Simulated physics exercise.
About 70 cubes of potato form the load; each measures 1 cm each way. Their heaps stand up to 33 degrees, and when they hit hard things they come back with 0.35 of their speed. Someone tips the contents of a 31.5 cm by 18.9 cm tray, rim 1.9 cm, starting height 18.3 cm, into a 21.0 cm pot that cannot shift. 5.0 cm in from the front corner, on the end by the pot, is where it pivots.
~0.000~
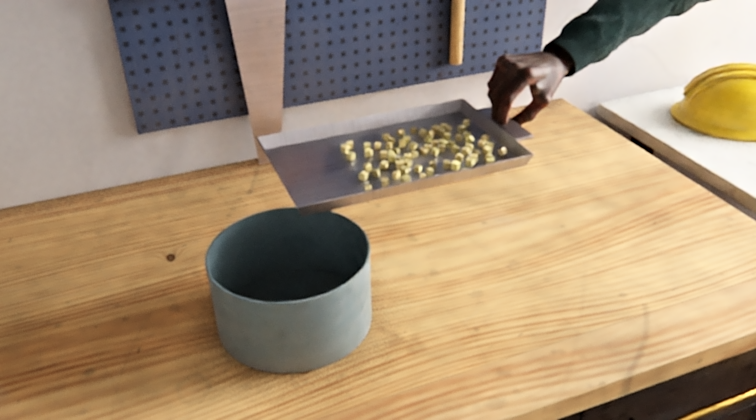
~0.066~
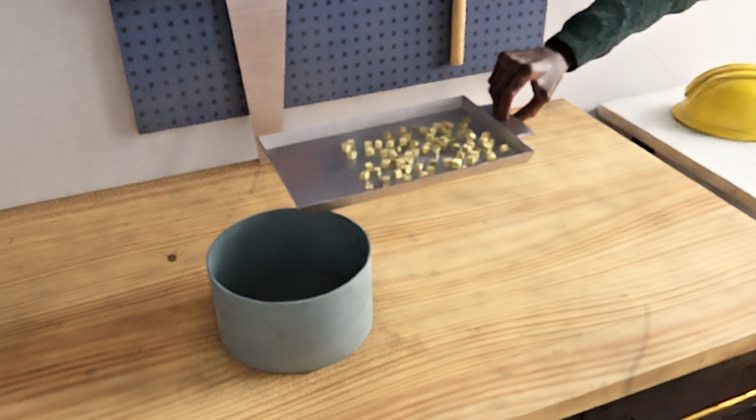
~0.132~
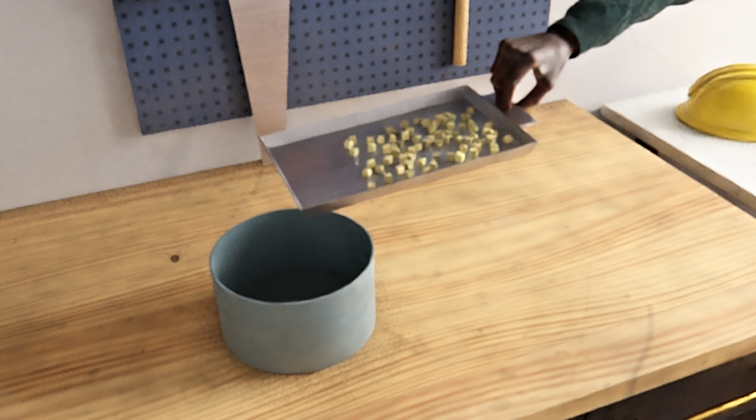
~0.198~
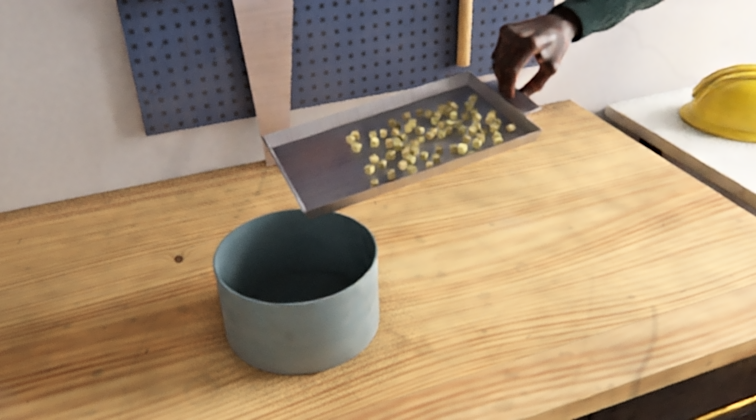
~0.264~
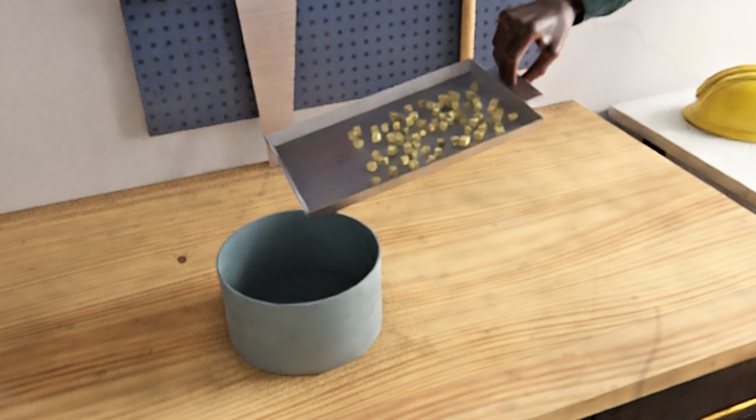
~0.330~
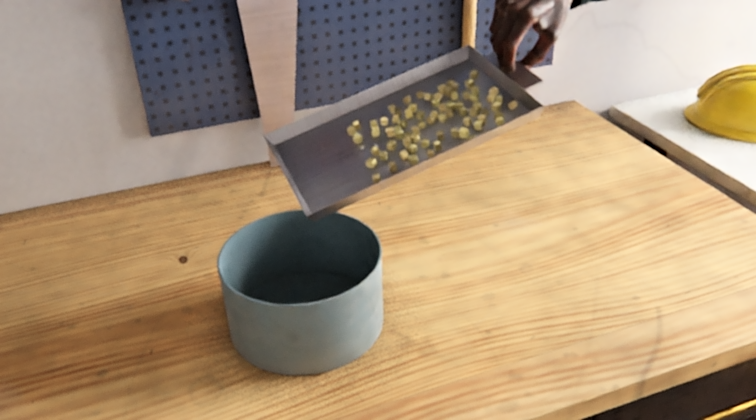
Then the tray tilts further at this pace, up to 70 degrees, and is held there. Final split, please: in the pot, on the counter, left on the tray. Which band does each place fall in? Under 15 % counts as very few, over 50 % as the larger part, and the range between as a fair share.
Pot: The larger part. Counter: Very few. Tray: A fair share.
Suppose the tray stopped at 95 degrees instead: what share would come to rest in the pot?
I'd say close to 95 percent.
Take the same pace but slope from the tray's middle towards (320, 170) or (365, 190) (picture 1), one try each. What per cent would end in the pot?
I'd put it at about 25 per cent for the first tilt and about 60 per cent for the second.
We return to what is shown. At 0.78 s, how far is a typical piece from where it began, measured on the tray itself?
5 cm.
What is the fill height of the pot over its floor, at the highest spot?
About 1.0 cm.
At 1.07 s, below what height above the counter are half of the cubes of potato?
Some 20 cm above the counter.
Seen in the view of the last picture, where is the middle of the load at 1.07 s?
Near pixel (299, 209).
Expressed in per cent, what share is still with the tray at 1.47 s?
30 %, give or take.
Then, at 0.78 s, tilt 42 degrees; the tray holds 100 %, the pot 0 %.
After 1.07 s, tilt 59 degrees; the tray holds 60 %, the pot 10 %.
After 1.47 s, tilt 70 degrees; the tray holds 30 %, the pot 65 %.
At rest (2.4 s), pot 65 %, counter 5 %, tray 30 %.
